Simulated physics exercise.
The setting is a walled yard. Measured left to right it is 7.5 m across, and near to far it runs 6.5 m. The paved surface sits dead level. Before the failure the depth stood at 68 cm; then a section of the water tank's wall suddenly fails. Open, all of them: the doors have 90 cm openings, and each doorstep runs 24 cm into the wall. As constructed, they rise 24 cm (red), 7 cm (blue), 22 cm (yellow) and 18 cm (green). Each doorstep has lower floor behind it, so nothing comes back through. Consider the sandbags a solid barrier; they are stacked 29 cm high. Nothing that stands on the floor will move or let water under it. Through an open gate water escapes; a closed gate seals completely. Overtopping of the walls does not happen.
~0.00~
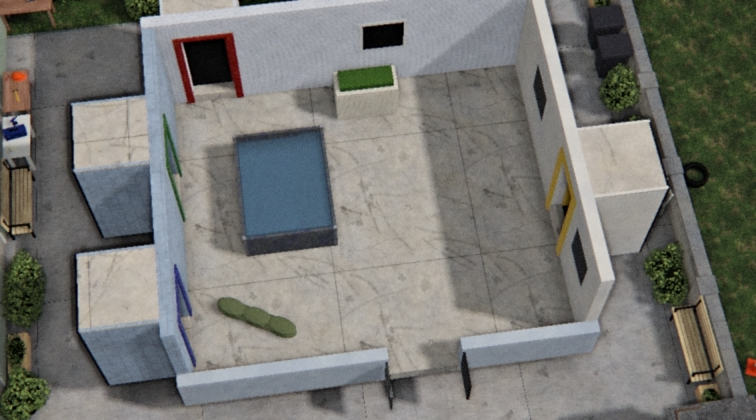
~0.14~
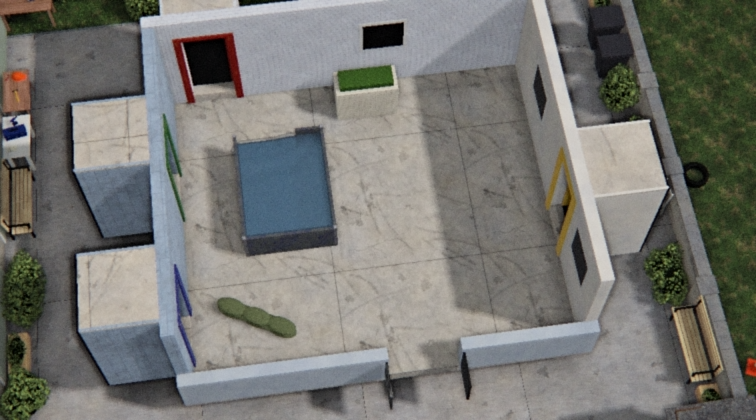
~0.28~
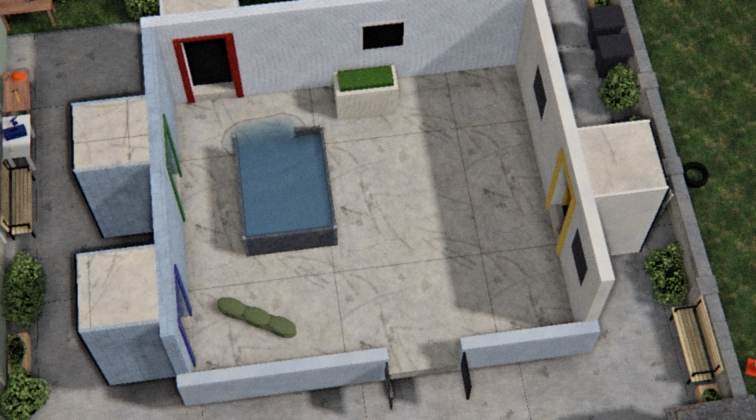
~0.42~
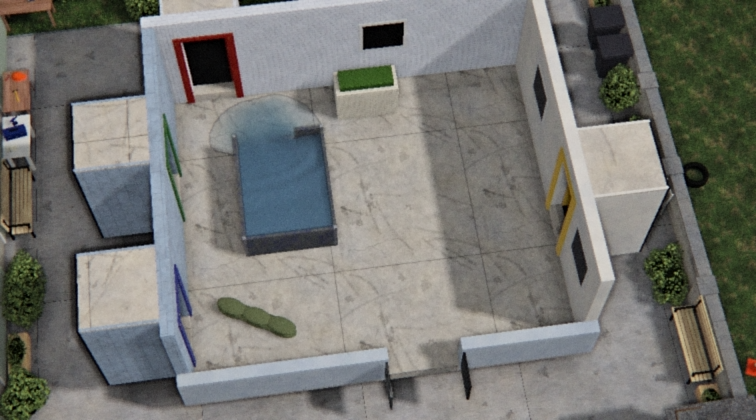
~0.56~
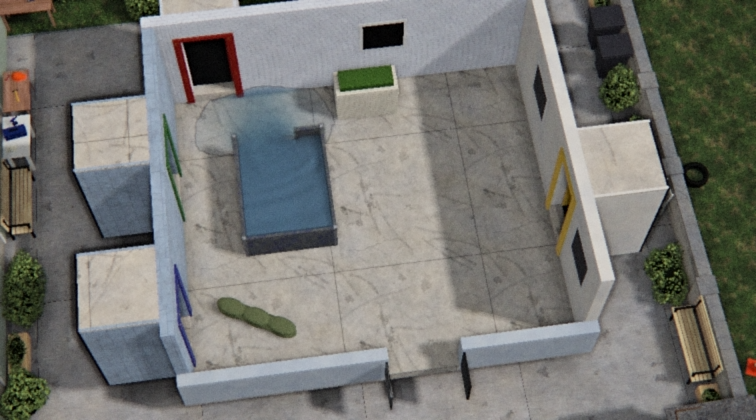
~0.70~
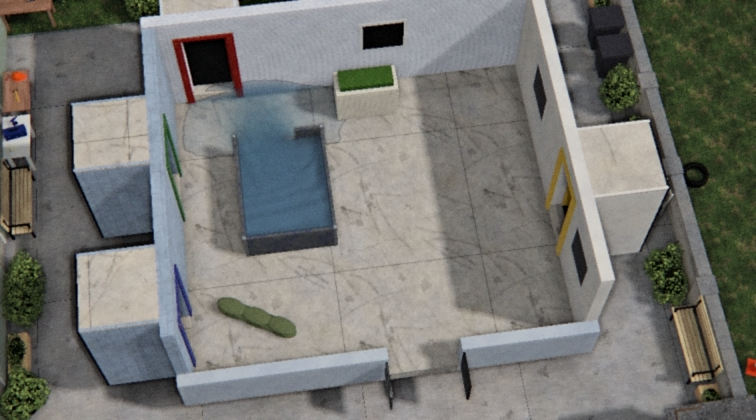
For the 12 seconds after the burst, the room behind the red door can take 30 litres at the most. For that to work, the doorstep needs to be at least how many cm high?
At least about 32 cm high.
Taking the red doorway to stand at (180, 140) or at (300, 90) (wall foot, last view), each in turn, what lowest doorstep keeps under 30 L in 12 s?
About 25 cm for the first and 26 cm for the second.
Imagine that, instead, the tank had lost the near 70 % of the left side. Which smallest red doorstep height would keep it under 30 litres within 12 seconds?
A minimum of about 17 cm.
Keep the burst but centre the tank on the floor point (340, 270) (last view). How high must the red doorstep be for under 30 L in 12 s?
About 19 cm.
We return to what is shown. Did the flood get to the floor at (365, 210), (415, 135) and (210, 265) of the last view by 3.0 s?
Listed order - soaked through, unwetted, soaked through.
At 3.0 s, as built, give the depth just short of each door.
Centimetres: Red = 32, blue = 0, yellow = 0, green = 9.
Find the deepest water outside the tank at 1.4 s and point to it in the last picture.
Look close to (175, 104).
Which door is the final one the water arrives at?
It's the yellow door.
After 1.4 s water covers 10 % of the floor, deepest (56 cm) near (175, 104); 36 cm at the red door, 14 litres in over its 24 cm doorstep.
After 3.0 s water covers 35 % of the floor, deepest (37 cm) near (184, 103); 32 cm at the red door, 92 litres in over its 24 cm doorstep.
After 12.0 s water covers 95 % of the floor, deepest (10 cm) near (464, 352); 7 cm at the red door, 108 litres in over its 24 cm doorstep.
At the red door as built, the water arrived by 0.6 s and peaked near 38 cm at 2.0 s.
With a doorstep of 26.5 cm, 78 litres would have come in within the 12 s; with 35.5 cm, 14 litres. So under 30 litres takes about 32 cm.
